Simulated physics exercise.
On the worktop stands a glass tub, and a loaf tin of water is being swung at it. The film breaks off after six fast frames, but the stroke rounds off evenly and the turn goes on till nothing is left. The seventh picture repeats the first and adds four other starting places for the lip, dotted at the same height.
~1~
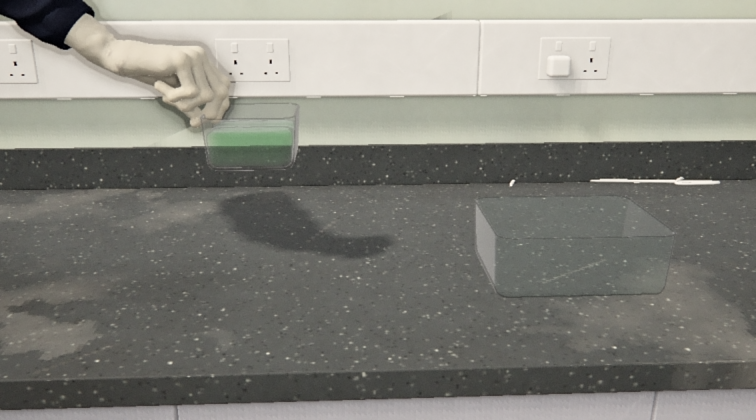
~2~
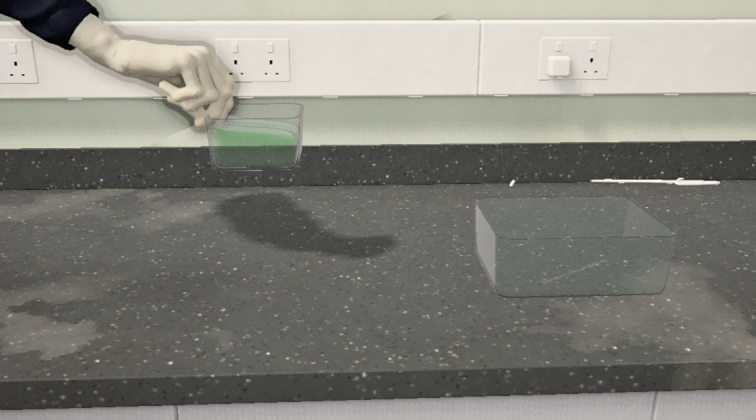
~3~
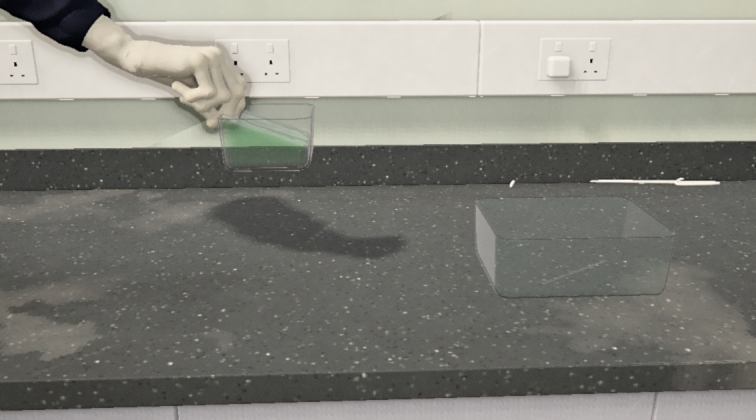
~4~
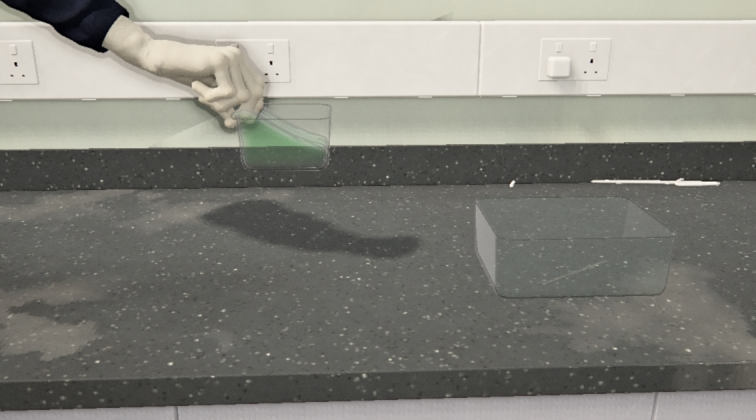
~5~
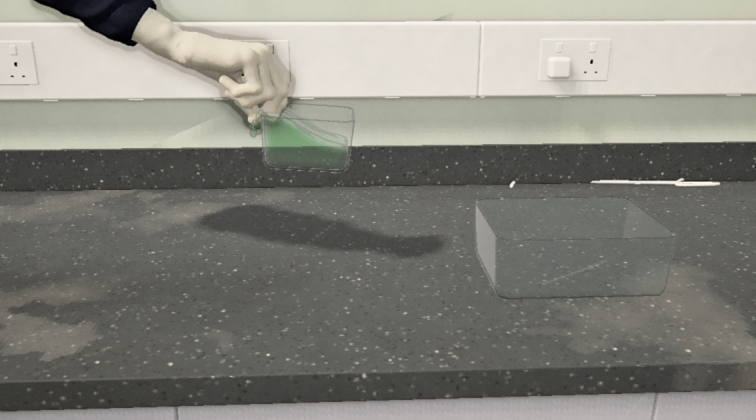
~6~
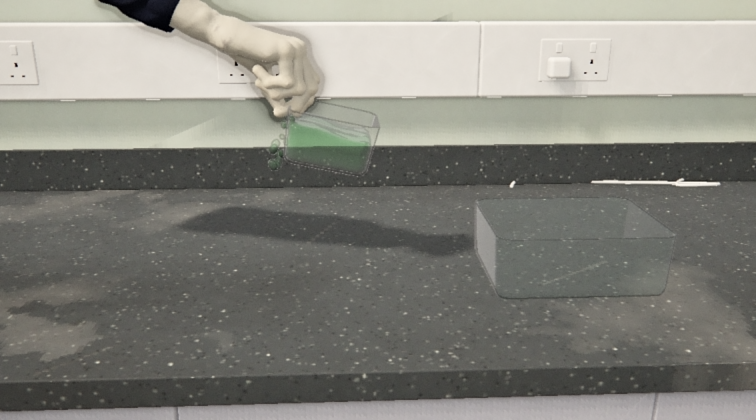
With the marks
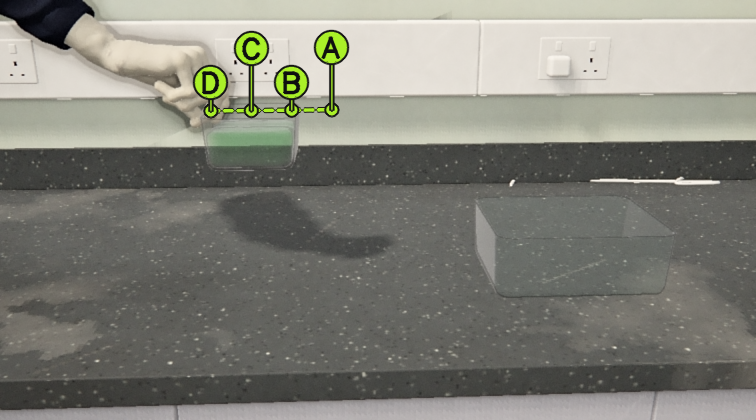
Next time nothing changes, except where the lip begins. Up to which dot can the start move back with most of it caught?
A is the one.
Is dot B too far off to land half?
Yes, it does.
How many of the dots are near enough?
One.
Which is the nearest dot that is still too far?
Here it is dot B.
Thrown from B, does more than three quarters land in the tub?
No, it does not.
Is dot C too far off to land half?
Yes, that goes wrong.
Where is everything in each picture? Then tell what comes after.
Upright, lip at (295, 110); tub from (494, 295) to (663, 291); nothing has left yet.
Upright, lip at (299, 110); nothing has left yet.
Upright, lip at (311, 110); nothing has left yet.
Upright, lip at (329, 111); water is over the rim, down to (238, 113).
Tipped about 4°, lip at (352, 114); water is over the rim, down to (258, 131).
Tipped about 12°, lip at (376, 120); water is over the rim, down to (276, 165).
On the marked copy, A at (331, 109); B at (291, 110); C at (251, 110); D at (210, 110).
For dot A, about 62 % lands in the tub, 33 % falls short and 5 % goes beside or beyond.
For dot B, about 37 % lands in the tub, 59 % falls short and 4 % goes beside or beyond.
For dot C, about 2 % lands in the tub, 96 % falls short.
For dot D, about 0 % lands in the tub, 100 % falls short.
